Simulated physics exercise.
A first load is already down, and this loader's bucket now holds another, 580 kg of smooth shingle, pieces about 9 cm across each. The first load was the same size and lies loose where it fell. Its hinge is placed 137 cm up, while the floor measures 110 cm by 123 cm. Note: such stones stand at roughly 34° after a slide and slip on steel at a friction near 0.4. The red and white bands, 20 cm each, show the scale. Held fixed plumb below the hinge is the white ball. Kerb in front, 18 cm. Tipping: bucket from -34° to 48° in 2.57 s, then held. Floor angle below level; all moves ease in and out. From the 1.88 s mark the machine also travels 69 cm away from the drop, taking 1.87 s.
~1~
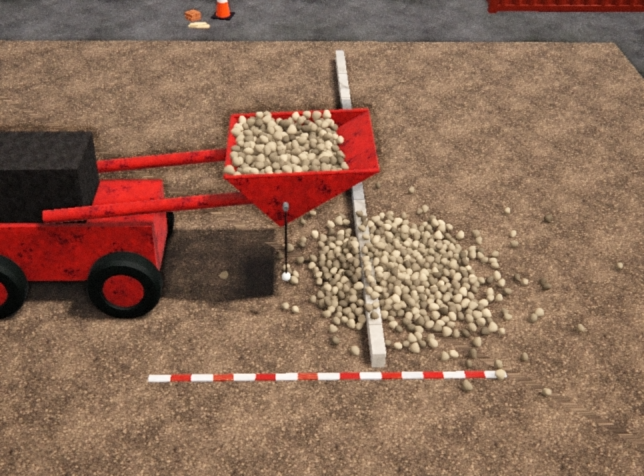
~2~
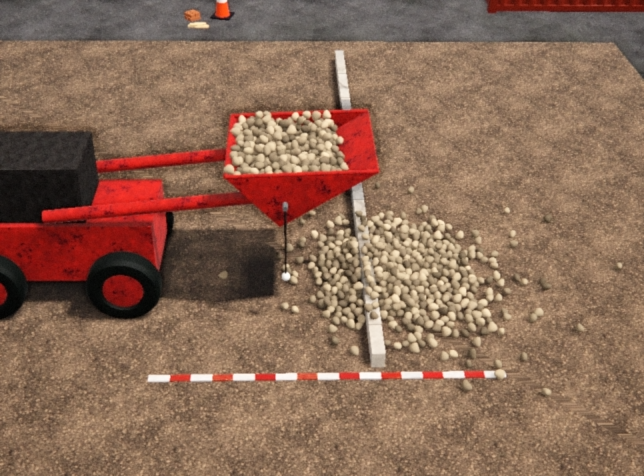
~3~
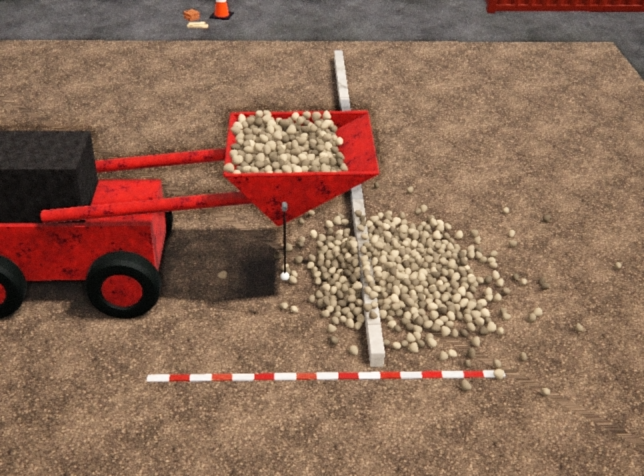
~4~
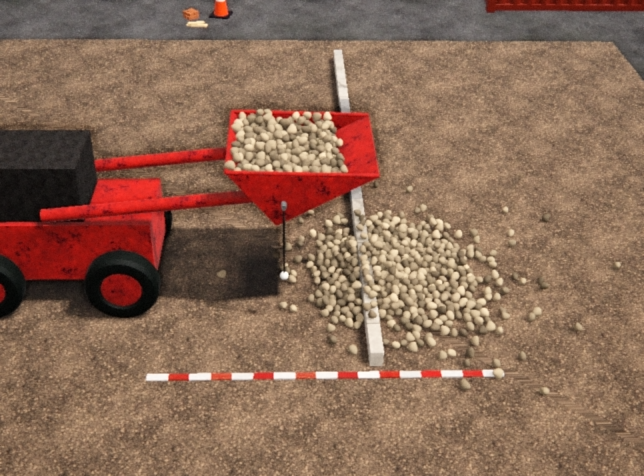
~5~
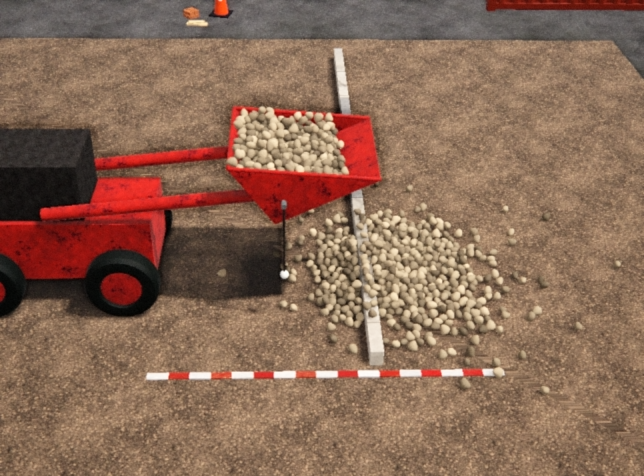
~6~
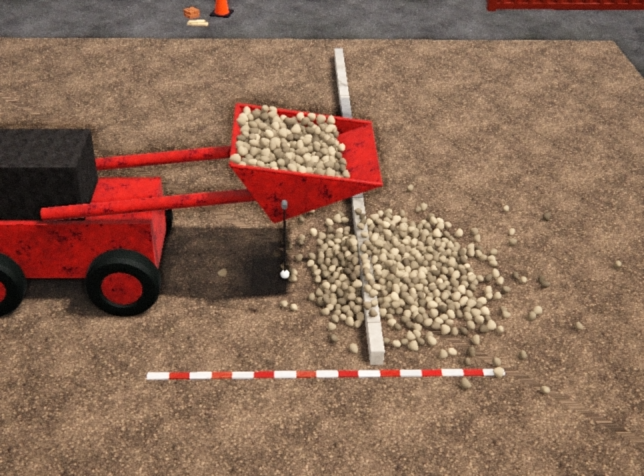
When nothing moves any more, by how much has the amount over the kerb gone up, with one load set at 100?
It has gone up by about 50 per cent of a load.
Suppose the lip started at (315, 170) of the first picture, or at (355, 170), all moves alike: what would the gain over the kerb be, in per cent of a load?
I'd guess close to 0 per cent first and close to 20 per cent second.
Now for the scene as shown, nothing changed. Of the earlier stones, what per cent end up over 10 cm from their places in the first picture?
I'd say roughly 20 per cent of them.
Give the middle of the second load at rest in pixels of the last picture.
Around (370, 266).
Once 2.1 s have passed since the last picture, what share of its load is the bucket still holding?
Held: Around 0 % of the load.
Then, 1.3 s after the last picture the floor is at 35°; in per cent of one load, 75 in the bucket, 46 on this side of the kerb, 79 over the kerb; the foremost stones are at (544, 255).
Then, 2.1 s after the last picture the floor is at 48°; in per cent of one load, 0 in the bucket, 79 on this side of the kerb, 120 over the kerb; the foremost stones are at (544, 255).
Then, 3.6 s after the last picture the floor is at 48°; in per cent of one load, 0 in the bucket, 79 on this side of the kerb, 121 over the kerb; the foremost stones are at (544, 255).
Then, 6.4 s after the last picture the floor is at 48°; in per cent of one load, 0 in the bucket, 79 on this side of the kerb, 121 over the kerb; the foremost stones are at (544, 255). Net gain over the kerb, 50.
